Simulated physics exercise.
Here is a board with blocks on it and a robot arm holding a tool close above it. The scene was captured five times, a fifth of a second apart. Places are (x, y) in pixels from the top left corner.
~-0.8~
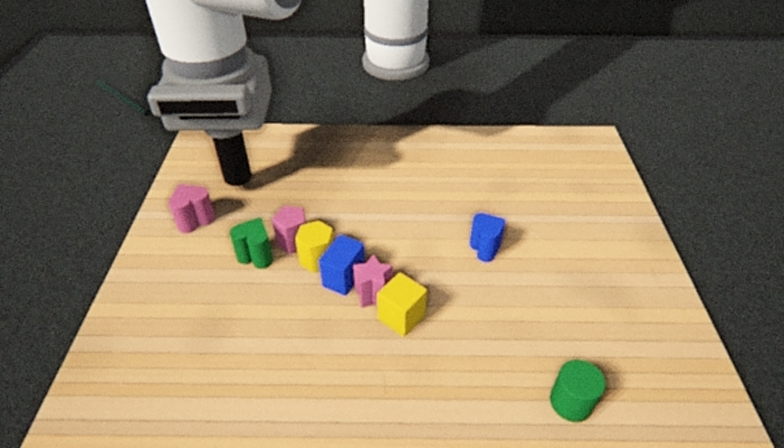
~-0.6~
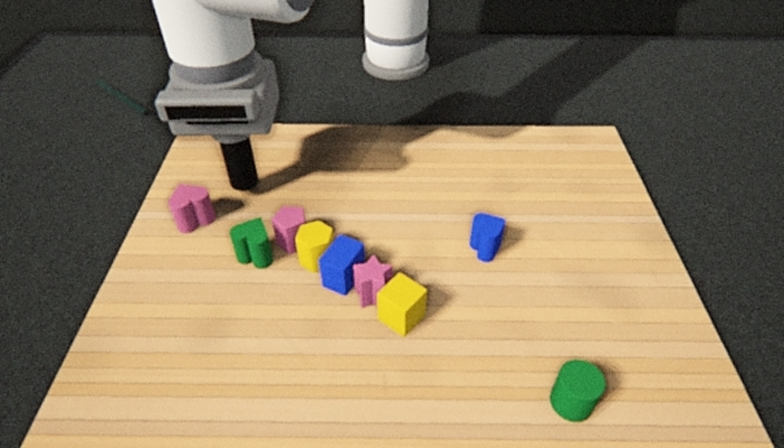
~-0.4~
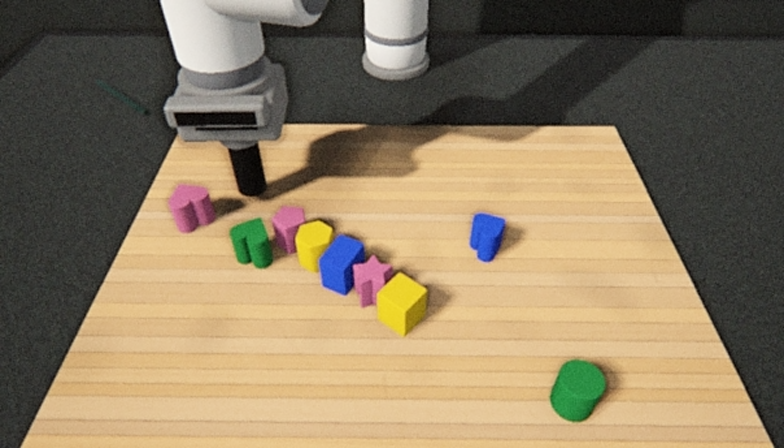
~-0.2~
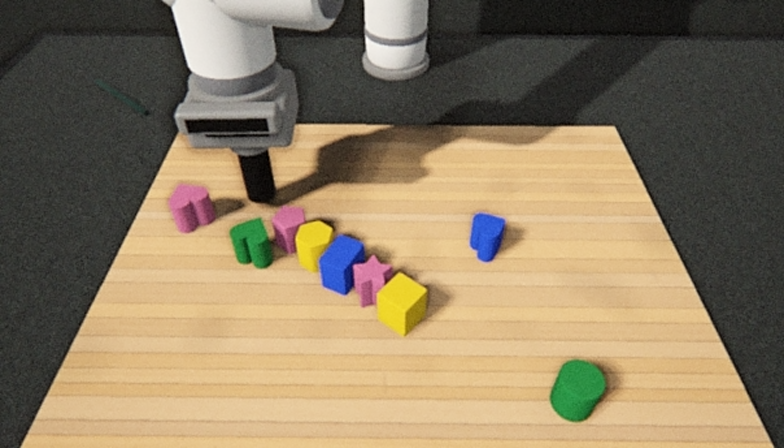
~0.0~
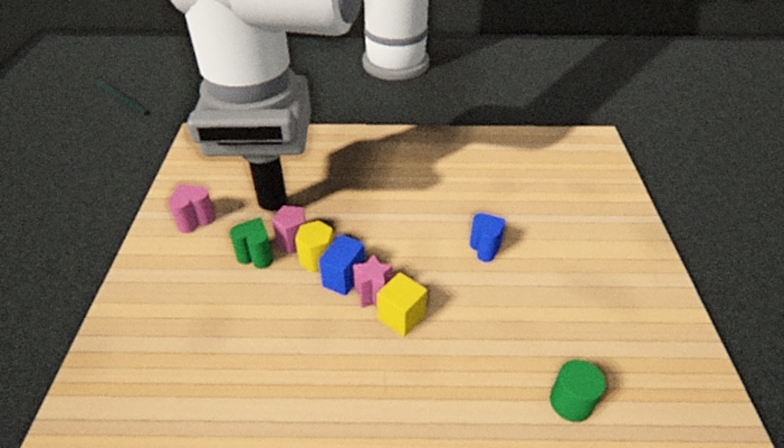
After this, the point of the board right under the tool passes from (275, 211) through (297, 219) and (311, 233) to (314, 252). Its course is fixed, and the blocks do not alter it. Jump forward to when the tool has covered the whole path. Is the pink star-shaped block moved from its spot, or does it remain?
That block stays.
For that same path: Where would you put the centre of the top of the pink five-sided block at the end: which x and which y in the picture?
The middle of its top is at (280, 238).
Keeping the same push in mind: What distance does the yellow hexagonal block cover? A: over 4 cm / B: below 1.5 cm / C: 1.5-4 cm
C (1.5-4 cm)
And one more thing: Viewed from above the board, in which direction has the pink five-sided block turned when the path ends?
The twist is clockwise.
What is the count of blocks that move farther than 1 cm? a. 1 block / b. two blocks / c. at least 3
Correct choice: B.
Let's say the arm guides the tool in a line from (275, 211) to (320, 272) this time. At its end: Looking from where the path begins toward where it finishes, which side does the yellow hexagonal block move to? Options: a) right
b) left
The answer is a.
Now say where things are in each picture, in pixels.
In the first picture, lower end of the tool at (238, 179), tops of blocks, pink five-sided block at (290, 216), yellow hexagonal block at (314, 233), blue oblong at (342, 252), pink star-shaped block at (373, 270).
In the second picture, tool at (245, 183), blocks as before.
In the third picture, tool at (253, 189), blocks as before.
In the fourth picture, tool at (262, 195), blocks as before.
In the fifth picture, tool at (273, 203), pink five-sided block at (290, 216), yellow hexagonal block at (314, 233), blue oblong at (342, 252), pink star-shaped block at (373, 270).
On the path given first. Halfway along, tool at (305, 217); pink five-sided block at (289, 220).
At the end, tool at (313, 244); pink five-sided block at (280, 238), turned 60° clockwise; yellow hexagonal block at (311, 251), turned 50° anticlockwise; blue oblong at (344, 253); pink star-shaped block not moved.
